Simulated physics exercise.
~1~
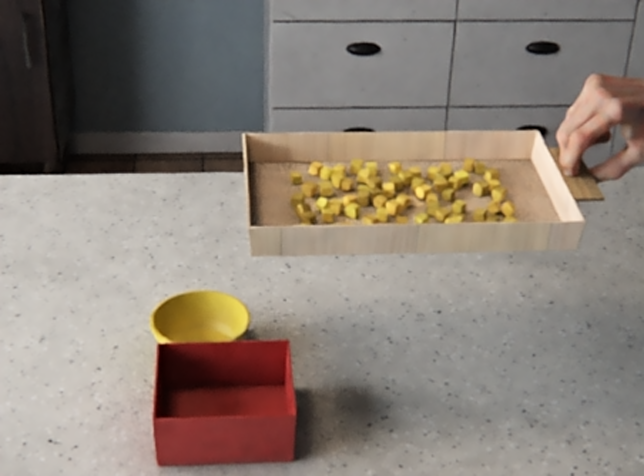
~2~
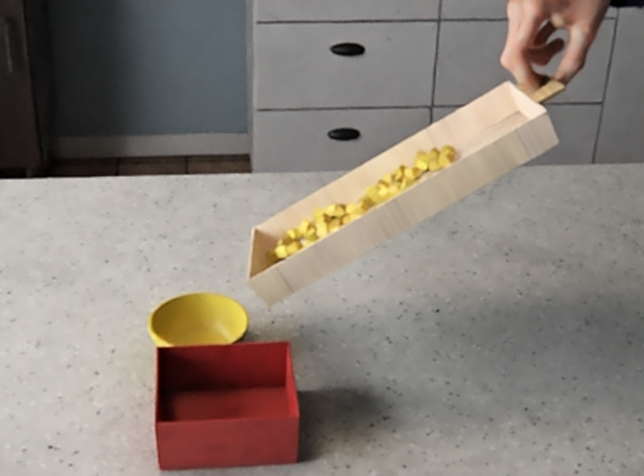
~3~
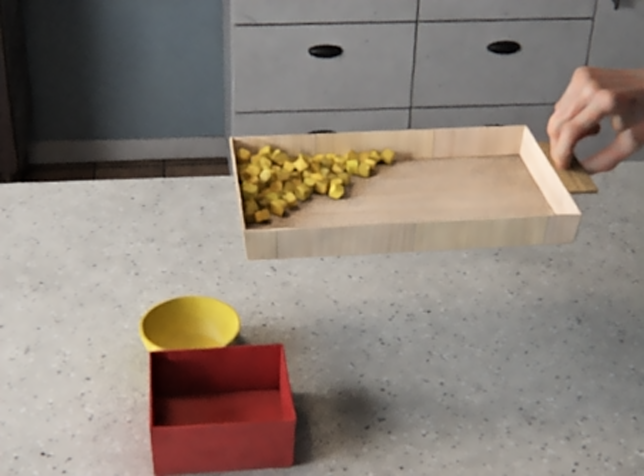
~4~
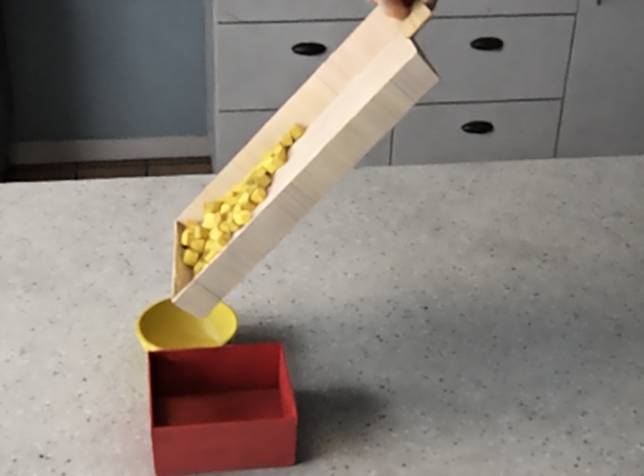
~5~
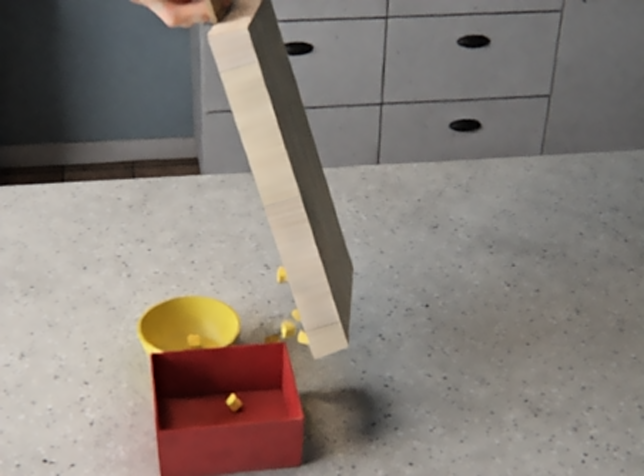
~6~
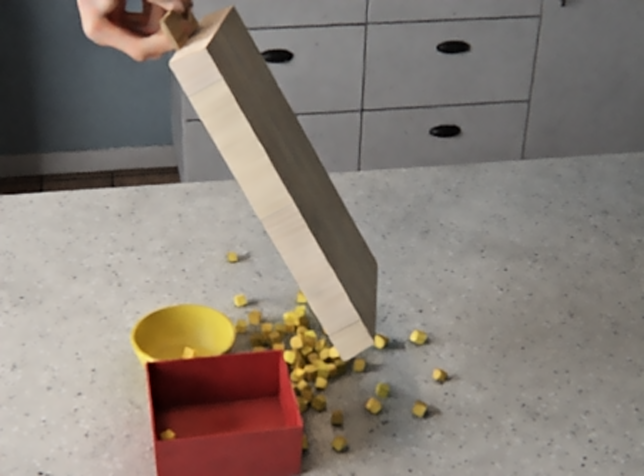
The footage shows a hand tilting a wooden tray of yellow cubes down to the left, levelling it, then tipping it steeply past upright above a yellow bowl and a red tin, so that most cubes spill onto the table beside them and very few land inside.
